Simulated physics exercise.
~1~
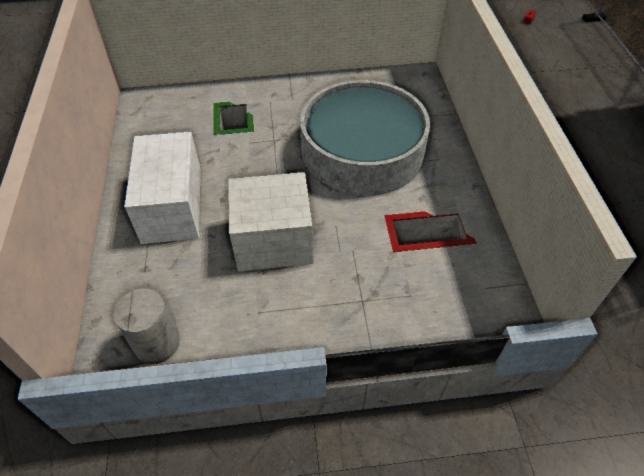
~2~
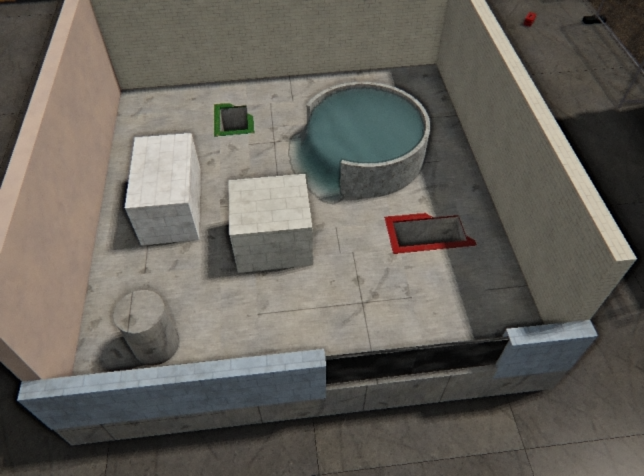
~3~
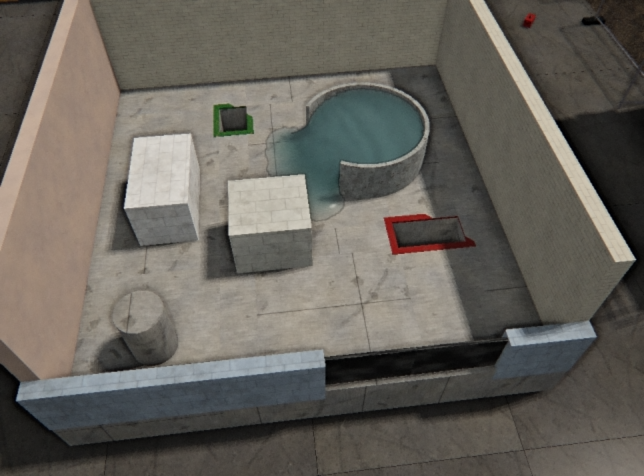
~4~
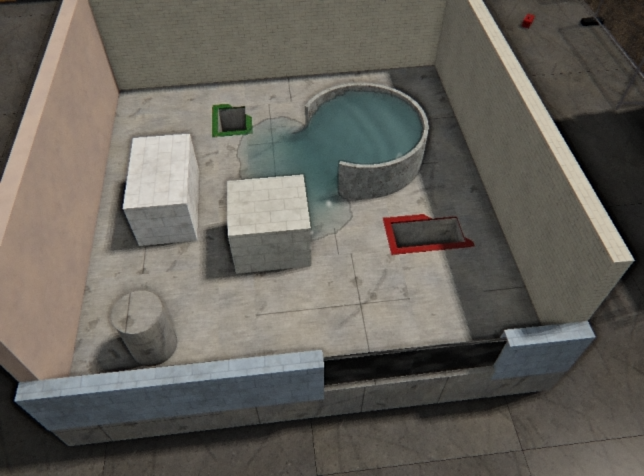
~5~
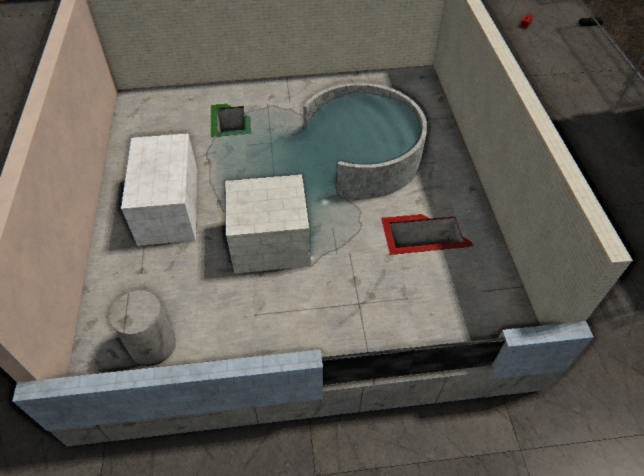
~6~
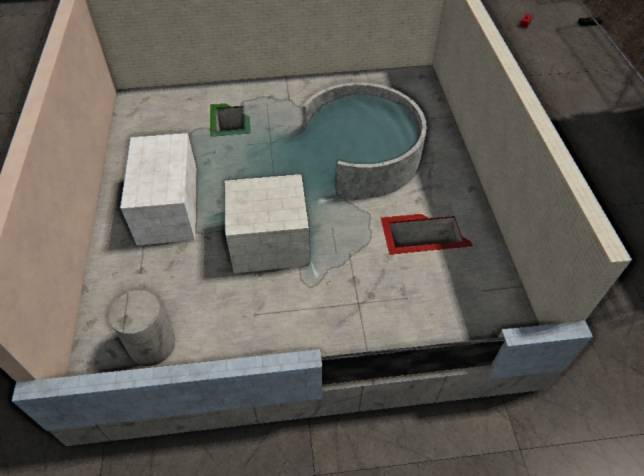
Teal water pouring through a gap in a round pool's wall, spreading left across the concrete floor and around a pale block.
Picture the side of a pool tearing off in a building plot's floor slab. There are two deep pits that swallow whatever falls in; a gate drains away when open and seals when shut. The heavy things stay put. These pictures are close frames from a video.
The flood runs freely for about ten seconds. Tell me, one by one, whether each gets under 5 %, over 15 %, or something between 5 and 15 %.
In order: The gate pulls in barely a drop - beneath five per cent, the red pit pulls in barely a drop - beneath five per cent, the green pit pulls in a good deal - past fifteen per cent.
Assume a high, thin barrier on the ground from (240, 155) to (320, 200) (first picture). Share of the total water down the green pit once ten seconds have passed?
Share for the green pit - 35 percent.
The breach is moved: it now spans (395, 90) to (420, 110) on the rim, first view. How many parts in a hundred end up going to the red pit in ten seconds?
Red: 12 %.
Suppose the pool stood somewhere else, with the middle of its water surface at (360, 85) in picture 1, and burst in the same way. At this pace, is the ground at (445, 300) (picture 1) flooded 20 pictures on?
Looking at that spot, it would be left untouched.
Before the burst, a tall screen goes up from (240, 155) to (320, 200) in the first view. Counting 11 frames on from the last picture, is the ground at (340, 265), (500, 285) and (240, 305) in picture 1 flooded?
As the points were listed, they come out taken by the flood, free from flooding, and finally free from flooding.
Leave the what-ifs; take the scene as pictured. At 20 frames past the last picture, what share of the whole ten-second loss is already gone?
Around 30 %.
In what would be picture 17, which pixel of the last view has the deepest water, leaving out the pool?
It should be close to (201, 218).
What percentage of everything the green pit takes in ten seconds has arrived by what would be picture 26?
It works out at roughly 35 percent of the ten-second total.
A moment on, water covers 30 % of the floor; the gate 0 %, the red pit 0 %, the green pit 2 %.
Next, water covers 45 % of the floor; the gate 0 %, the red pit 0 %, the green pit 3 %.
Then, water covers 55 % of the floor; the gate 0 %, the red pit 0 %, the green pit 6 %.
Later, water covers 85 % of the floor; the gate 0 %, the red pit 0 %, the green pit 13 %.
In the end, water covers 95 % of the floor; the gate 0 %, the red pit 2 %, the green pit 18 %.
